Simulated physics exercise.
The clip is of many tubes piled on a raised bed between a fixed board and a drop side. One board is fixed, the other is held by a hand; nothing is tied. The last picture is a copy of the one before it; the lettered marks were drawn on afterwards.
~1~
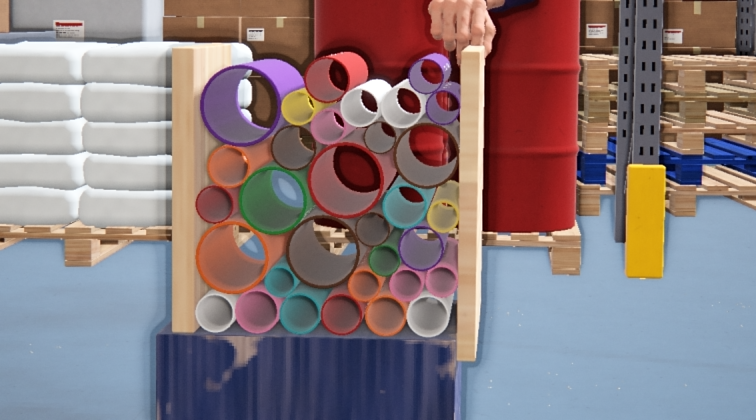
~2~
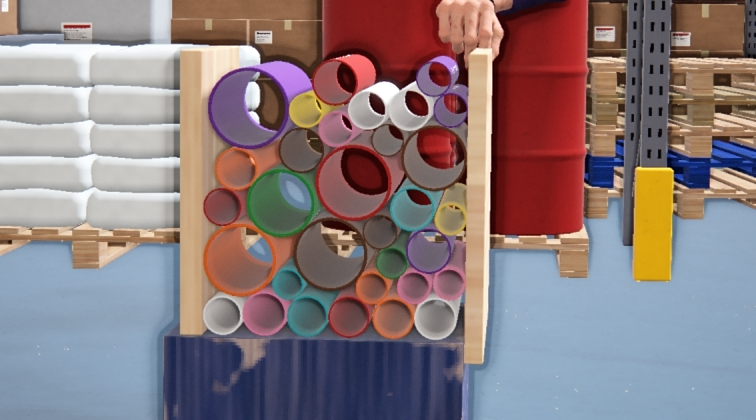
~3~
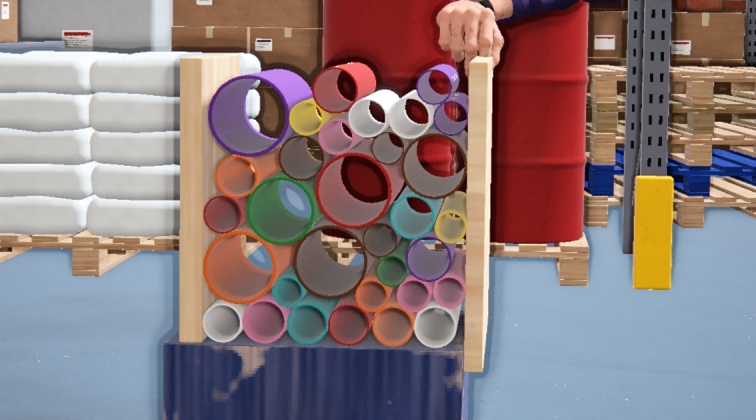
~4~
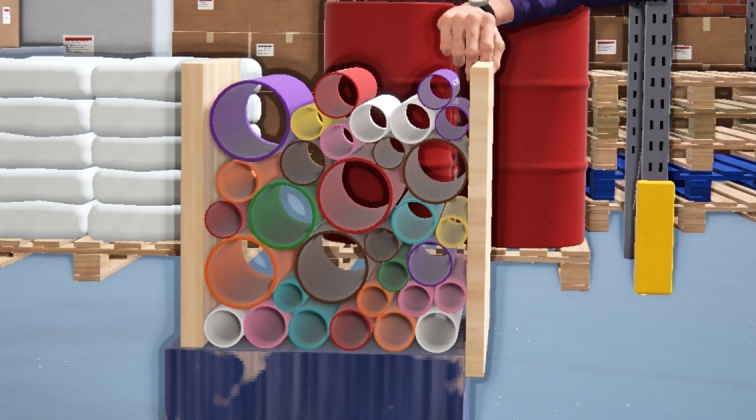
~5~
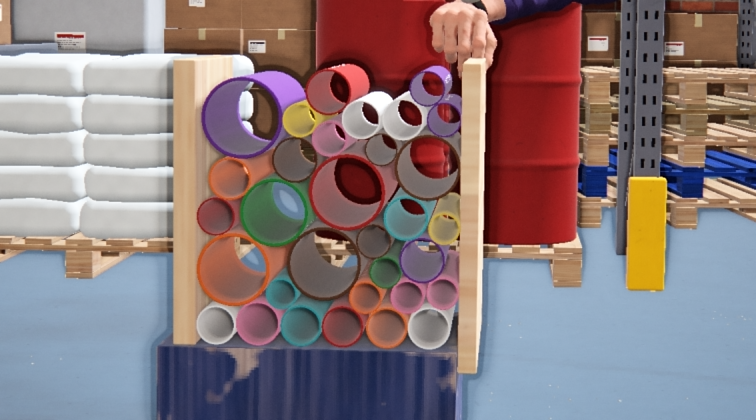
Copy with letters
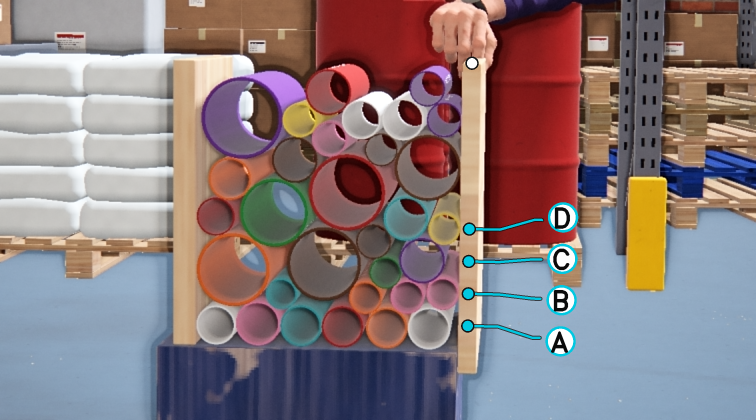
A stack of colourful tubes between two wooden side boards shifts very slightly right, then down, and drifts back left by the end, along with the background. The tubes barely change position against one another, while a hand stays on top of the right-hand board throughout.
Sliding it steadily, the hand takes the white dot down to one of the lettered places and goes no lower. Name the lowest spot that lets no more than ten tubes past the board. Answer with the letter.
No lower than B.
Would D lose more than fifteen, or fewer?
Fewer than fifteen.
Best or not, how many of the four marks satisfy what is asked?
Three of them.
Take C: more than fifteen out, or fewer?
It loses fewer than fifteen.
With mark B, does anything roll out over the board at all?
Yes, at B.
On the marked copy, A at (468, 326); B at (469, 294); C at (469, 262); D at (470, 229); the white dot at (472, 63).
With B. Early on, top of the board (461, 158).
Further on, top of the board (459, 264).
At the end, top of the board (459, 293), eight out over the board.
As for the rest, A eleven out over the board; C about seven out over the board; D about seven out over the board.
